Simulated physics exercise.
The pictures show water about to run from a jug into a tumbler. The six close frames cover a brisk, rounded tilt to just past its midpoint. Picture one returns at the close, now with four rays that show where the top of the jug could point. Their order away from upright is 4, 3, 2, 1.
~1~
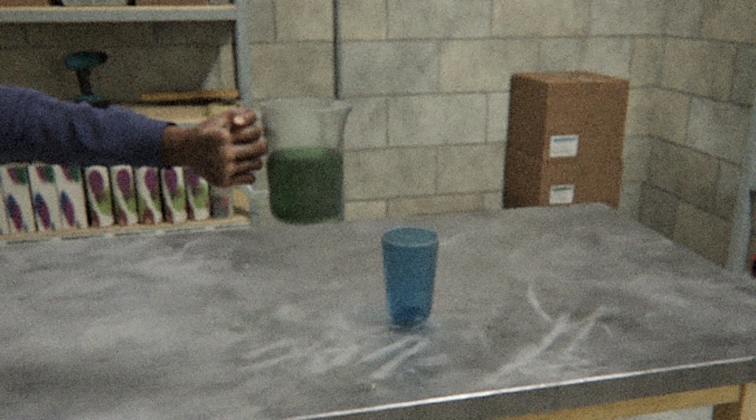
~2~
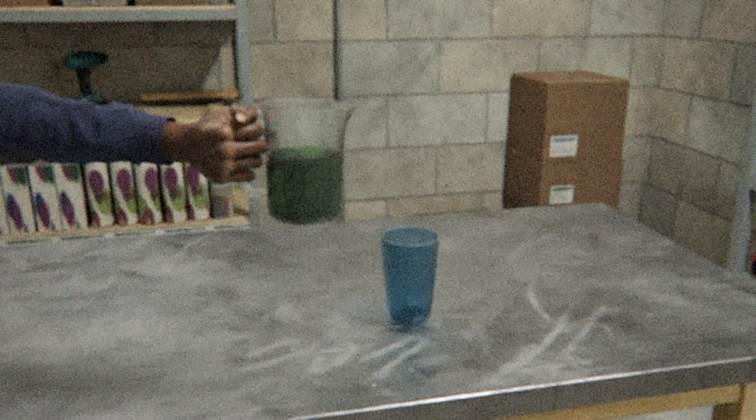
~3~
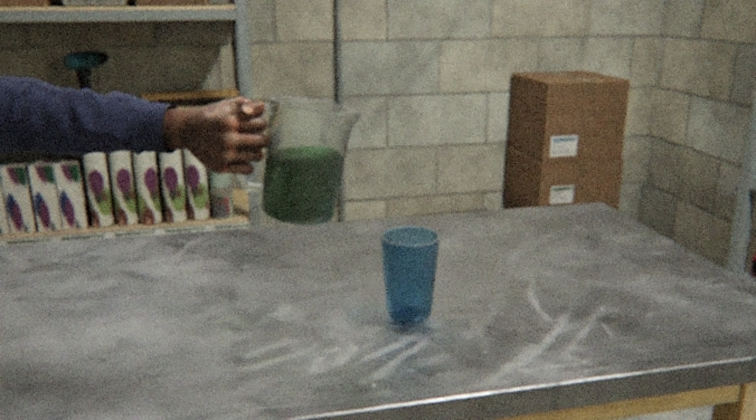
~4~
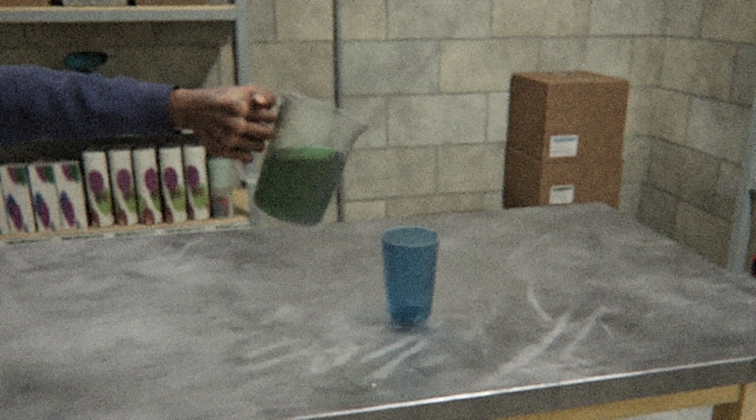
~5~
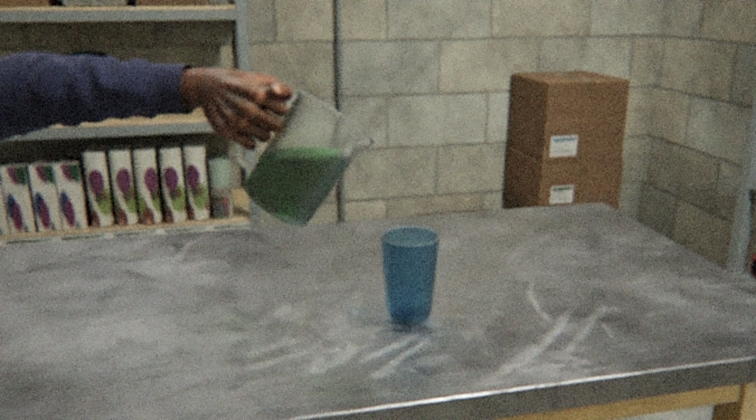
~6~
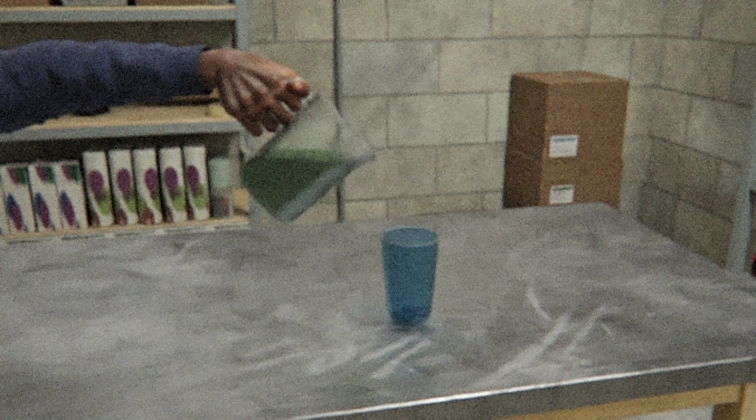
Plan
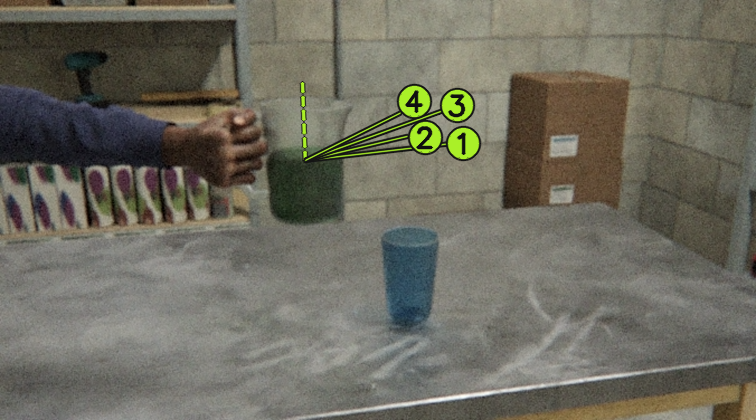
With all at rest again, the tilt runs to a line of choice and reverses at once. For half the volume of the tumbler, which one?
3 works best here.
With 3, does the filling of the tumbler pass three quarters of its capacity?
No.
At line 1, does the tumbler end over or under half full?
Over.
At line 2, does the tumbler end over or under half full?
Over half.
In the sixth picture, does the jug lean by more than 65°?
No, it does not.
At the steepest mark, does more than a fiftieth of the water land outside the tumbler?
Yes, it does.
In lime, 1 at (446, 144); 2 at (407, 136); 3 at (441, 111); 4 at (400, 112).
With 1, the tumbler ends with about 81 % of what it can hold; 8 % of the water is spilt.
With 2, the tumbler ends with about 70 % of what it can hold.
With 3, the tumbler ends with about 49 % of what it can hold.
With 4, the tumbler ends with about 28 % of what it can hold.
